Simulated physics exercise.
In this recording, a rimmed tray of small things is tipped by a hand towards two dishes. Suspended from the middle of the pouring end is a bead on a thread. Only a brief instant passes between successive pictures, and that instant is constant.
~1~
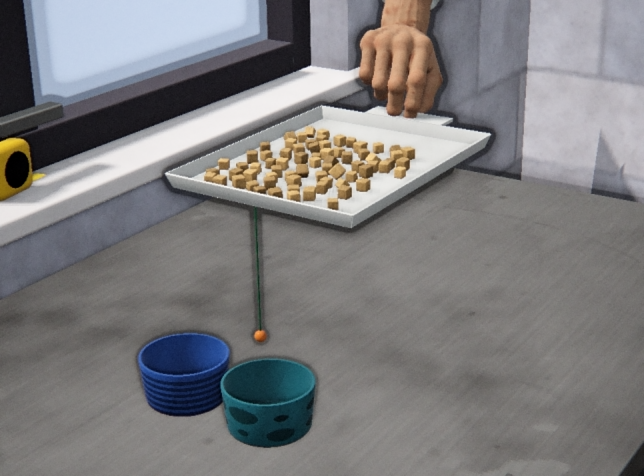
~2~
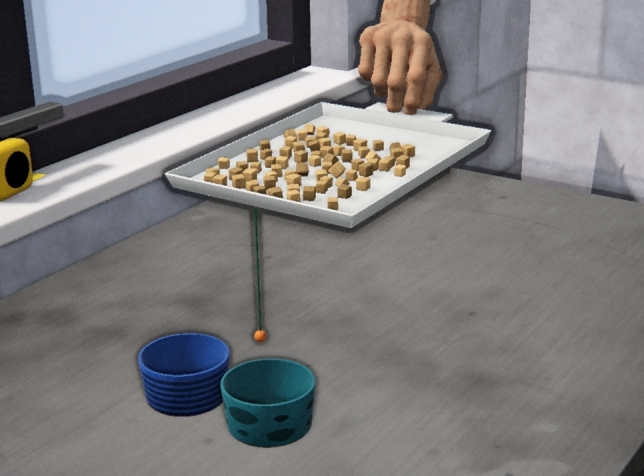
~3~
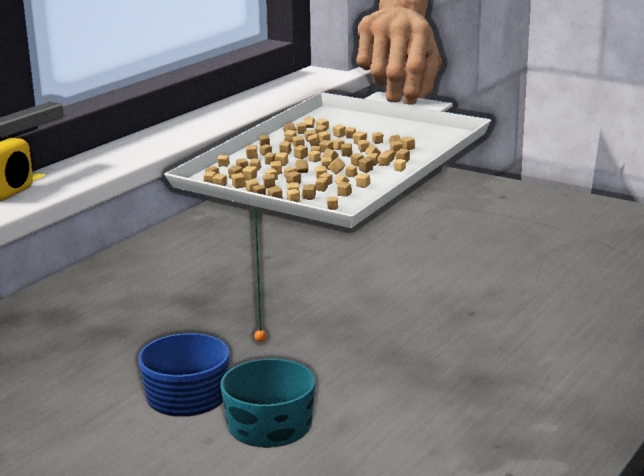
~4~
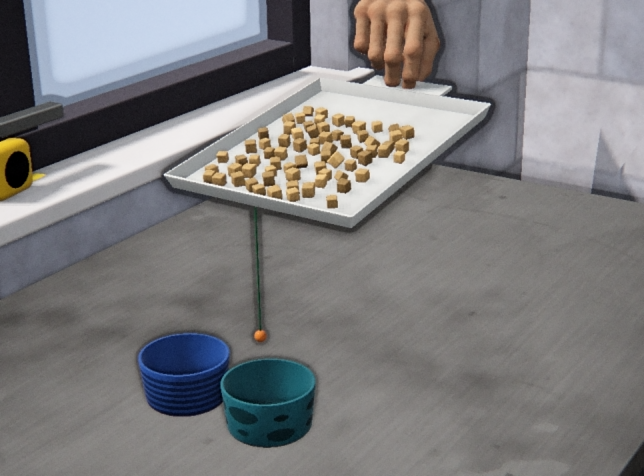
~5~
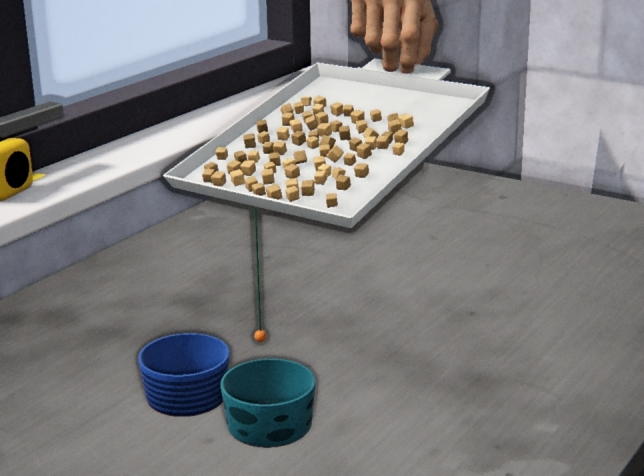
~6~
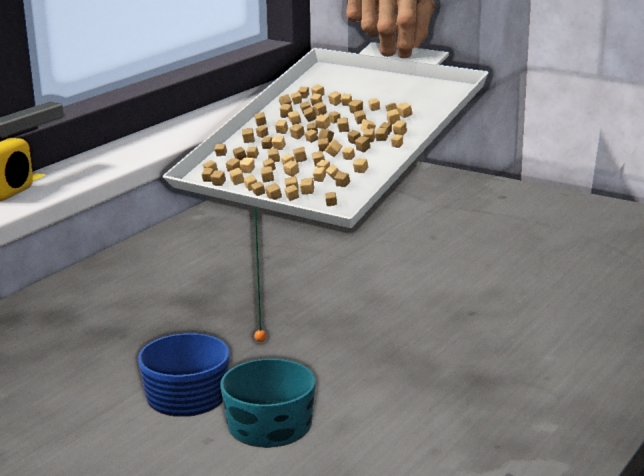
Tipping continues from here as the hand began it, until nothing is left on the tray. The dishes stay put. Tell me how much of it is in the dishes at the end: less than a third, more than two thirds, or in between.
Once it's all tipped, the dishes get a third or more but no more than two thirds of it.
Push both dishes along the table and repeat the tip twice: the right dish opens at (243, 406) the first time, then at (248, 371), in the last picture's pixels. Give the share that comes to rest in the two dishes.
About 50 per cent first, then about 40 per cent.
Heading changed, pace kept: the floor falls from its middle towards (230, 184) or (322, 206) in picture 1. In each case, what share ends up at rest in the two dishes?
First heading 30 %, second heading 30 %.
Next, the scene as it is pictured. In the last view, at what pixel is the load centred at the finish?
About pixel (232, 418).
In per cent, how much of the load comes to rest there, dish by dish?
About 30 % ends in the left dish and about 30 % in the right dish.
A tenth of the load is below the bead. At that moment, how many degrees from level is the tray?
Approx. reading: About 110°.
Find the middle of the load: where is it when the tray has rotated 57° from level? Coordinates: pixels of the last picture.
(253, 173).
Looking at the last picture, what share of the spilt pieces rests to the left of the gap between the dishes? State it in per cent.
Looks like close to 70 per cent of it.
Soon, tray tipped steeply; nearly all on the tray; a stray few in the air.
A while on, tray tipped right over; nearly all on the tray; a stray few outside both; a stray few in the air.
Towards the end, tray tipped past a quarter turn; about a quarter in the right dish; about a quarter in the left dish; about half outside both.
Finally, tray tipped past a quarter turn; about a quarter in the right dish; about a quarter in the left dish; about half outside both.
